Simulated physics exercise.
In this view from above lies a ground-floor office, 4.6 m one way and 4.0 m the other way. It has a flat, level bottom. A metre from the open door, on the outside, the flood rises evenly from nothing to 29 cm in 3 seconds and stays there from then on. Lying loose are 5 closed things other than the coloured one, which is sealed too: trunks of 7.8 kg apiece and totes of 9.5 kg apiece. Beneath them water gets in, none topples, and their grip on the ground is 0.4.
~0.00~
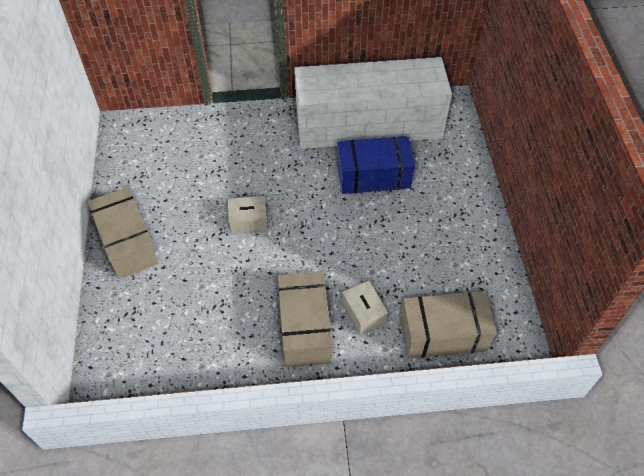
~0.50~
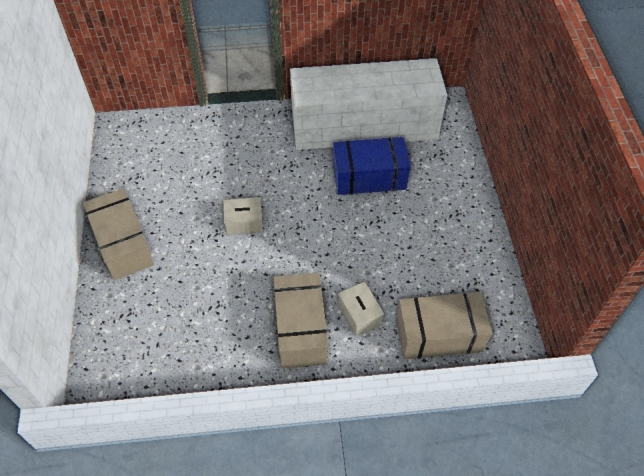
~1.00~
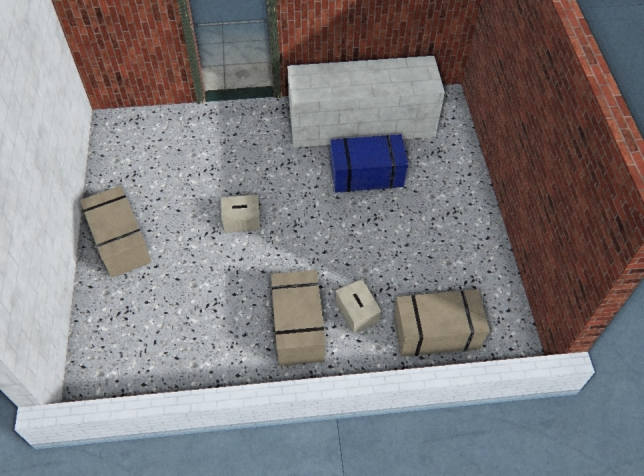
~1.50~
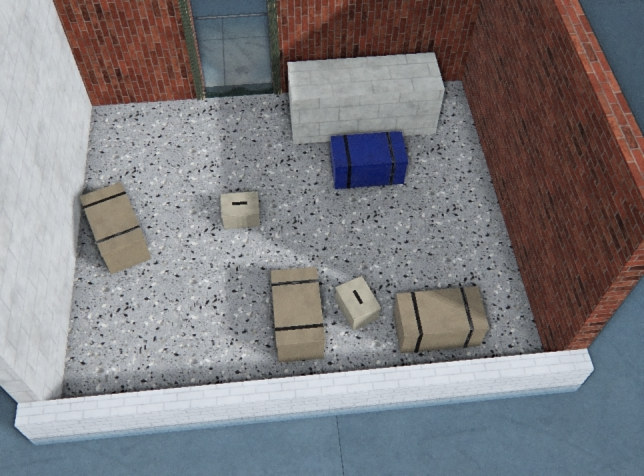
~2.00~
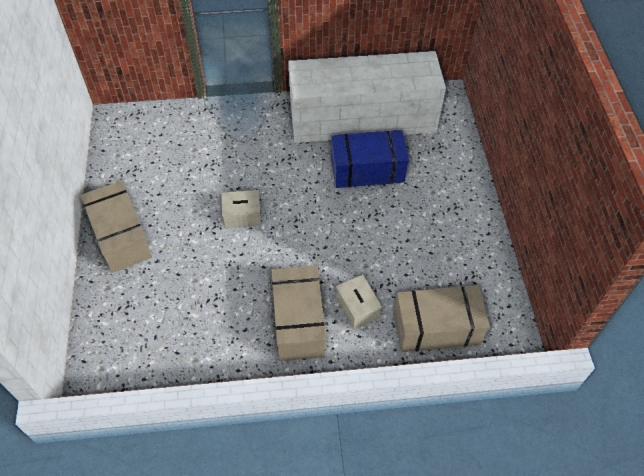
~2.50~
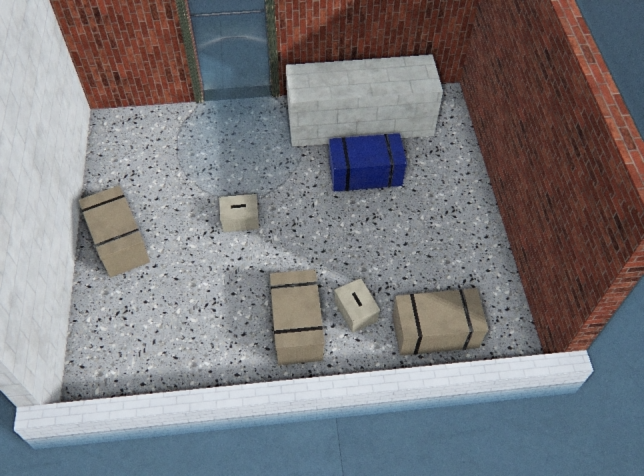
Water spreads over the grey paving outside a brick-walled room seen from above, turning it blue while the speckled floor inside stays dry. It then comes through the open doorway and fans out in a shallow, rounded patch, while the blue trunk and five tan boxes stay put.
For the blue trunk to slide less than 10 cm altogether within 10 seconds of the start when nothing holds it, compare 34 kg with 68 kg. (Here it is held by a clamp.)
The light option passes.
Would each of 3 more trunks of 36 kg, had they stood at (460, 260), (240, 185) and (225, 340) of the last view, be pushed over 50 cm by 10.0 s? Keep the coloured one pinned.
In that order: Over, more, under.
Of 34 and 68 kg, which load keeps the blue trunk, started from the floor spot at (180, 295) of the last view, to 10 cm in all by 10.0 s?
Only the larger holds.
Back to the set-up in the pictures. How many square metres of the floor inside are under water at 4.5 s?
I'd put it close to 11.5 m2.
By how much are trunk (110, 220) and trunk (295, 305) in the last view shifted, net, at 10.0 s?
Shifts: 140 cm / 150 cm.
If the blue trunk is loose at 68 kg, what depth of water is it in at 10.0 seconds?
Something like 5 centimetres.
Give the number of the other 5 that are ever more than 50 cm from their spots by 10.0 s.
I count 5.
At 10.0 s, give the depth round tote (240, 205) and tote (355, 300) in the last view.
Roughly 13 and 6 cm.
After 3.5 s the blue trunk would be 0 cm from its start with 34 kg and 0 cm from its start with 68 kg; 1 cm of water round it then.
After 4.5 s the blue trunk would be 0 cm from its start with 34 kg and 0 cm from its start with 68 kg; 1 cm of water round it then.
After 7.0 s the blue trunk would be 0 cm from its start with 34 kg and 0 cm from its start with 68 kg; 2 cm of water round it then.
After 10.0 s the blue trunk would be 0 cm from its start with 34 kg and 0 cm from its start with 68 kg; 5 cm of water round it then.
